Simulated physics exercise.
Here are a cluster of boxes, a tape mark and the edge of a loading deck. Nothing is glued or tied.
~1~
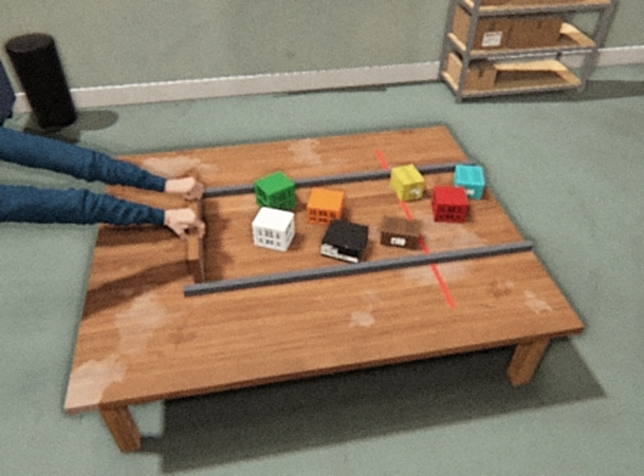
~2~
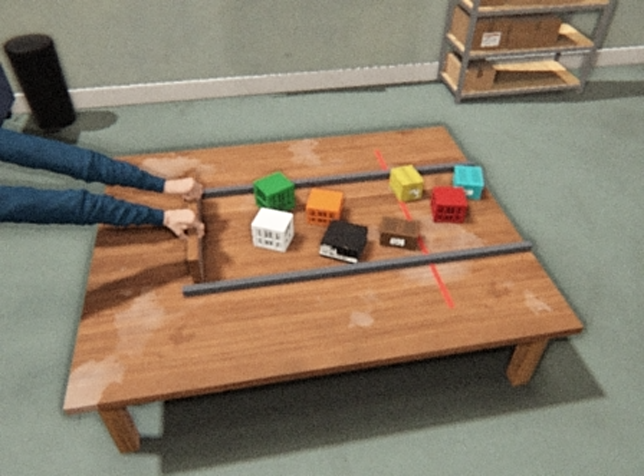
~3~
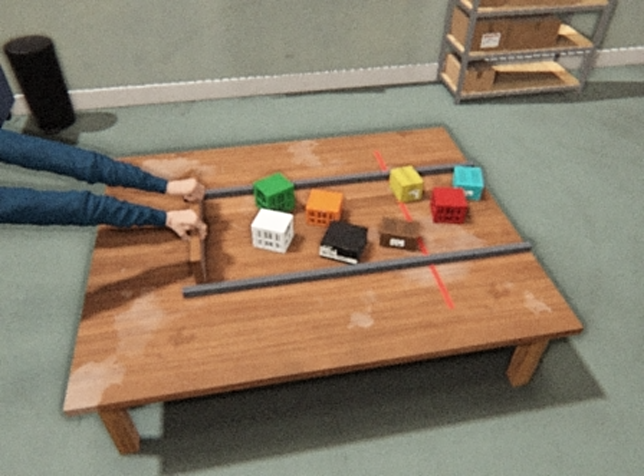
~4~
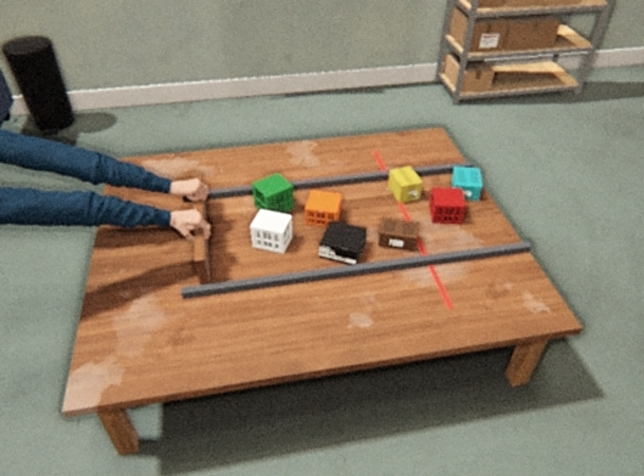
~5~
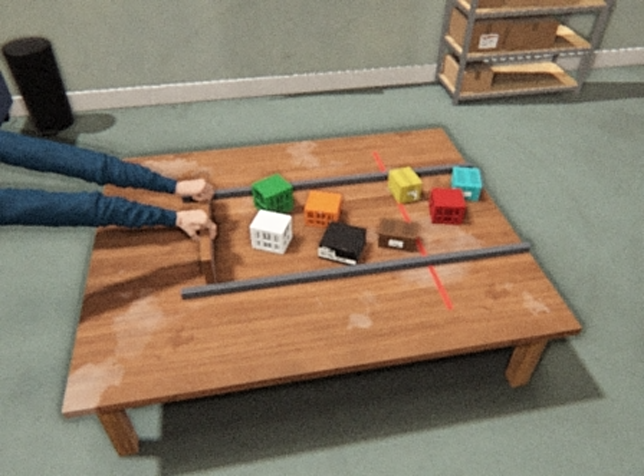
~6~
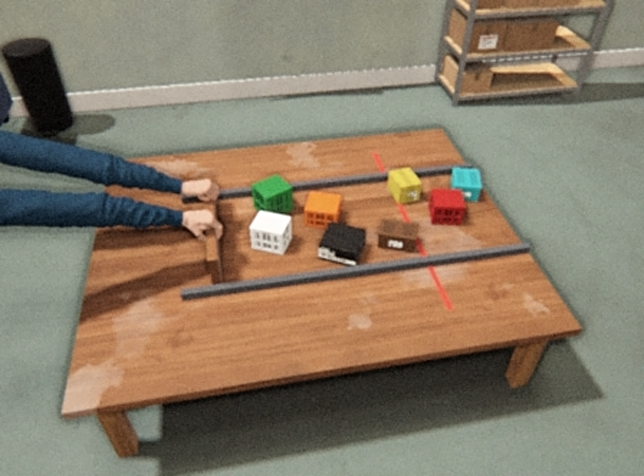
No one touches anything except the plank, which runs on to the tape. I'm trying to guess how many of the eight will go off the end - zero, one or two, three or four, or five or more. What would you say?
Not one drops off.
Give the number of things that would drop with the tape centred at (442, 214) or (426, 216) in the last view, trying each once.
The first gives 1 and the second gives 0.
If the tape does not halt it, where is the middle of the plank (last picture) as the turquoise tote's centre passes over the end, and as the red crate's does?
About (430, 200), and about (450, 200) for the other.
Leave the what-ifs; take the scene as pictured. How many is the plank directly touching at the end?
3 of them.
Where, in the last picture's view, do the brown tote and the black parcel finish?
The first sits around (473, 232), while the other sits around (440, 239).
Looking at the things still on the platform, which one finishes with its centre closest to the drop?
Foremost: The turquoise tote.
A little later, none off yet; turquoise tote at rest near (465, 185); red crate at rest near (446, 207); yellow box at rest near (404, 186).
Next, none off yet; turquoise tote at rest near (465, 185); red crate at rest near (446, 207); yellow box shifted a little near (411, 182).
When it is over, the number that fall off is zero.
